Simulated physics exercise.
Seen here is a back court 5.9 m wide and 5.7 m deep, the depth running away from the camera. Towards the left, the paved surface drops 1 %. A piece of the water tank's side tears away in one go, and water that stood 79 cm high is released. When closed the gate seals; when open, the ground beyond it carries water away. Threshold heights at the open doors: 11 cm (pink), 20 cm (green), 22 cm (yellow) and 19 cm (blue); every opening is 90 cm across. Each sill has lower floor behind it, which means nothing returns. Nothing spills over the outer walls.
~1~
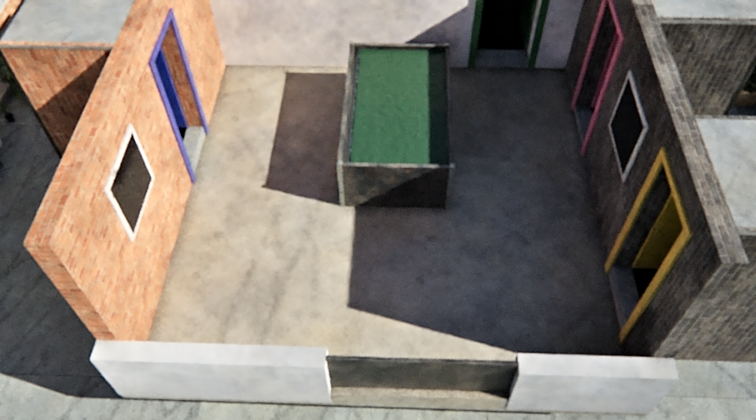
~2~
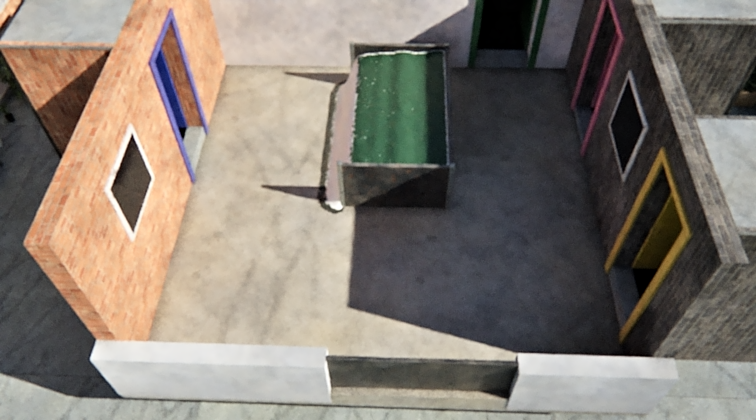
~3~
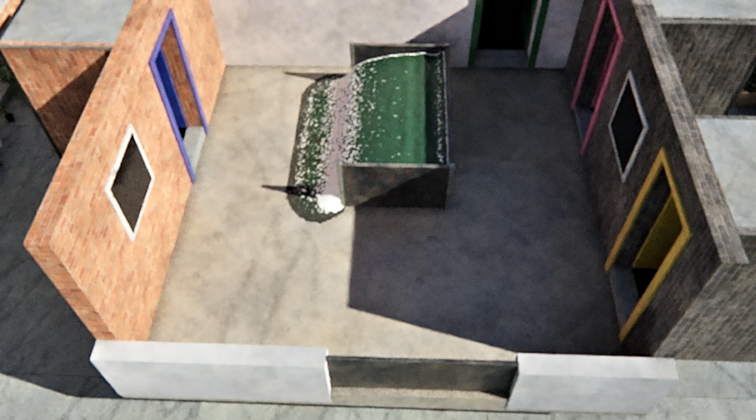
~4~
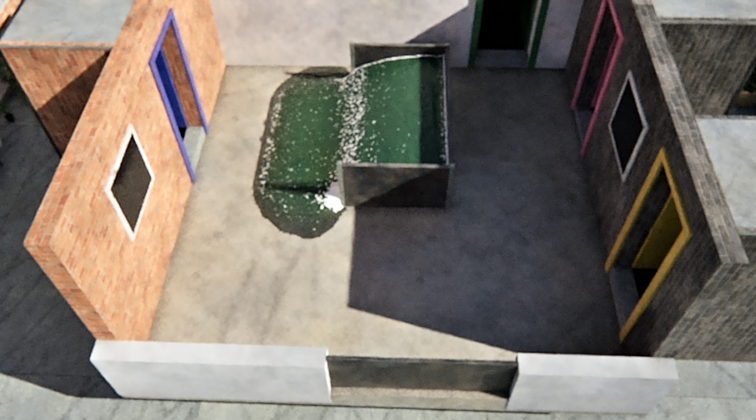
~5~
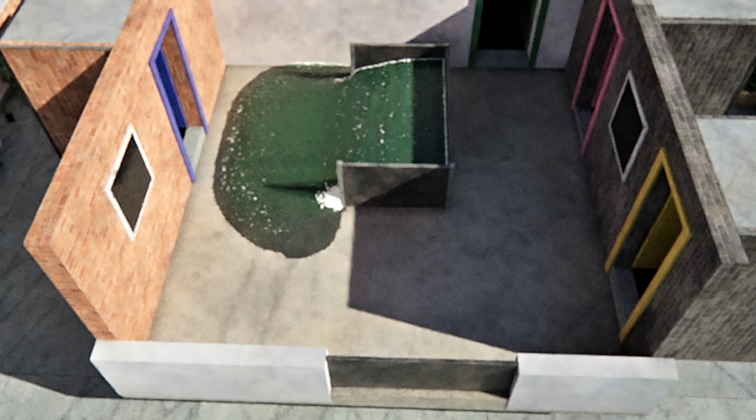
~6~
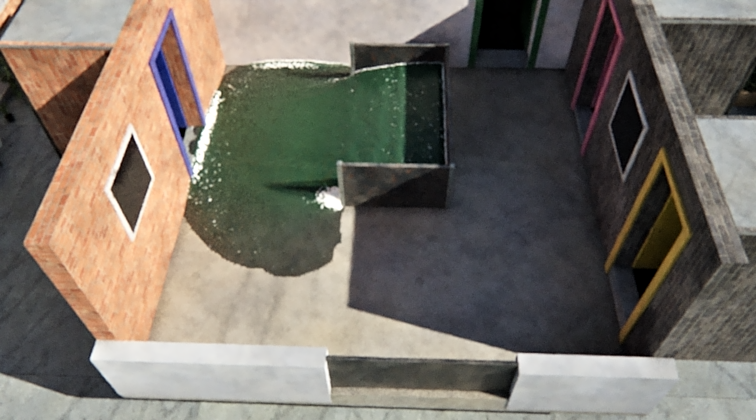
Green water pouring from the left side of a raised tank, spreading across a courtyard floor to the orange brick wall.
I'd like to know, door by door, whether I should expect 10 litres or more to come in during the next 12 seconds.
One by one: Pink door: Below the cap, green door: Below the cap, yellow door: Below the cap, blue door: Above the cap.
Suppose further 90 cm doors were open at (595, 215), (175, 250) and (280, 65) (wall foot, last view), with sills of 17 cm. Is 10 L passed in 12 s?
The first one doesn't reach it, the second one exceeds it, and the third one exceeds it.
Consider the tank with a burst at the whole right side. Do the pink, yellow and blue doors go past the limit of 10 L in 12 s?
Then: Pink beyond it, yellow short of it, blue short of it.
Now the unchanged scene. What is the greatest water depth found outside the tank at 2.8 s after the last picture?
I'd say near 28 centimetres.
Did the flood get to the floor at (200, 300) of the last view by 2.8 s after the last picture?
Looks like it's submerged.
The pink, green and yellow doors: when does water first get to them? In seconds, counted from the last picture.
Arrival: Pink 3.6 s, green 2.6 s, yellow 3.8 s.
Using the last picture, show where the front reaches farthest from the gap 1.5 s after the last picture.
Near (140, 369).
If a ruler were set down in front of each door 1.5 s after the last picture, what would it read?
You'd get pink at 0 cm, green at 0 cm, yellow at 0 cm, and blue at 38 cm.
Then, 0.7 s after the last picture water covers 35 % of the floor and is deepest (56 cm) near (223, 76); pink door not reached, green door not reached, yellow door not reached, blue door 51 cm at the sill, 145 L in.
Then, 1.5 s after the last picture water covers 35 % of the floor and is deepest (38 cm) near (202, 152); pink door not reached, green door not reached, yellow door not reached, blue door 38 cm at the sill, 284 L in.
Then, 2.8 s after the last picture water covers 55 % of the floor and is deepest (28 cm) near (144, 355); pink door not reached, green door 5 cm at the sill, 0 L in, yellow door not reached, blue door 19 cm at the sill, 342 L in.
Then, 6.3 s after the last picture water covers 95 % of the floor and is deepest (16 cm) near (235, 207); pink door 4 cm at the sill, 0 L in, green door 3 cm at the sill, 0 L in, yellow door 12 cm at the sill, 0 L in, blue door 8 cm at the sill, 344 L in.
Then, 11.3 s after the last picture water covers 95 % of the floor and is deepest (14 cm) near (421, 71); pink door 9 cm at the sill, 0 L in, green door 9 cm at the sill, 0 L in, yellow door 6 cm at the sill, 0 L in, blue door 9 cm at the sill, 344 L in.
